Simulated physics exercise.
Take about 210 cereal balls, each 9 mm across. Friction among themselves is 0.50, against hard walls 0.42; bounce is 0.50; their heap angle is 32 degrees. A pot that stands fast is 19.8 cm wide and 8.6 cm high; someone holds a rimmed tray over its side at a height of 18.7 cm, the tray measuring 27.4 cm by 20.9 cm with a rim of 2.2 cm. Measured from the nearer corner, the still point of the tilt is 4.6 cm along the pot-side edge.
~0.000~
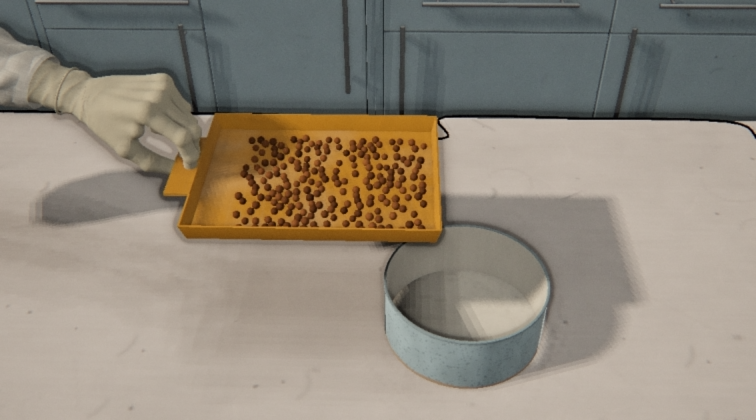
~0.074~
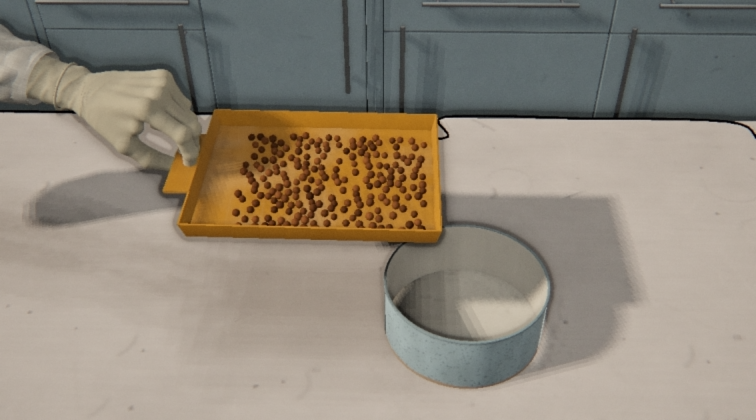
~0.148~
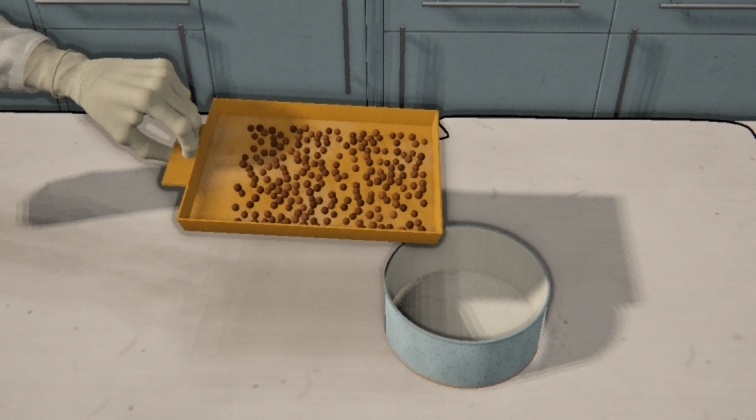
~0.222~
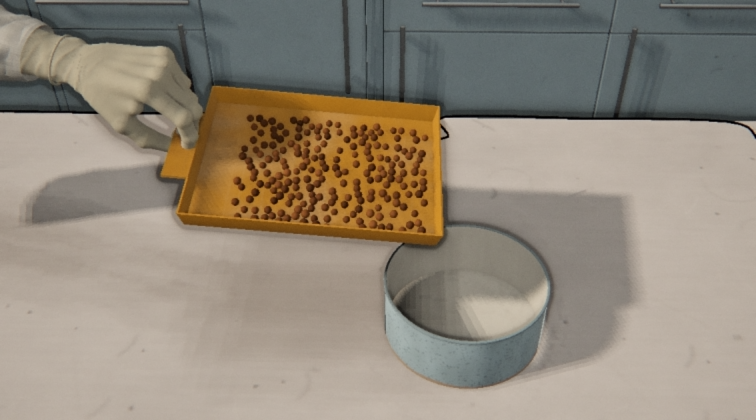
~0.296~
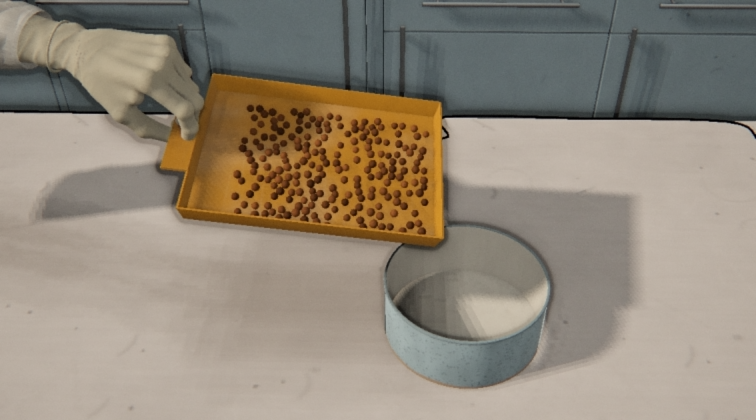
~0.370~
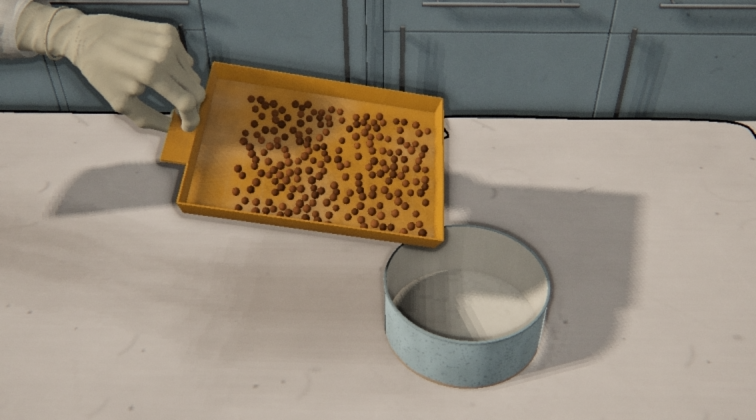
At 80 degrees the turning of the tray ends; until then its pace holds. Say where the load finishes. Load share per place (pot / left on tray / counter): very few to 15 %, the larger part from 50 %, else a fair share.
Pot: Very few; tray: The larger part; counter: Very few.
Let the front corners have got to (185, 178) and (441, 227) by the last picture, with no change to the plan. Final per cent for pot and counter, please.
You'd end with pot at 0 and counter at 0.
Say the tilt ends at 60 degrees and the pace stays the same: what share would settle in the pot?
In that case some 0 per cent.
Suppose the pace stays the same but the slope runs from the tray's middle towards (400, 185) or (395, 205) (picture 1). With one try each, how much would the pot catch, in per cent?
Near 0 and 75 per cent, in that order.
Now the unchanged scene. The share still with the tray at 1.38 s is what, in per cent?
100%, roughly.
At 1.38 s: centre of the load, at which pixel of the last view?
Load centre est.: (398, 190) px.
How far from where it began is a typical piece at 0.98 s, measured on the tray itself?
6 cm.
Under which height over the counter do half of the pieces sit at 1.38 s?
Roughly 24 cm.
Then, at 0.98 s, tilt 46 degrees; the tray holds 100 %, the pot 0 %.
Then, at 1.38 s, tilt 66 degrees; the tray holds 100 %, the pot 0 %.
After 1.87 s, tilt 80 degrees; the tray holds 100 %, the pot 0 %.
By 2.2 s all is still; pot 0 %, tray 100 %, counter 0 %.
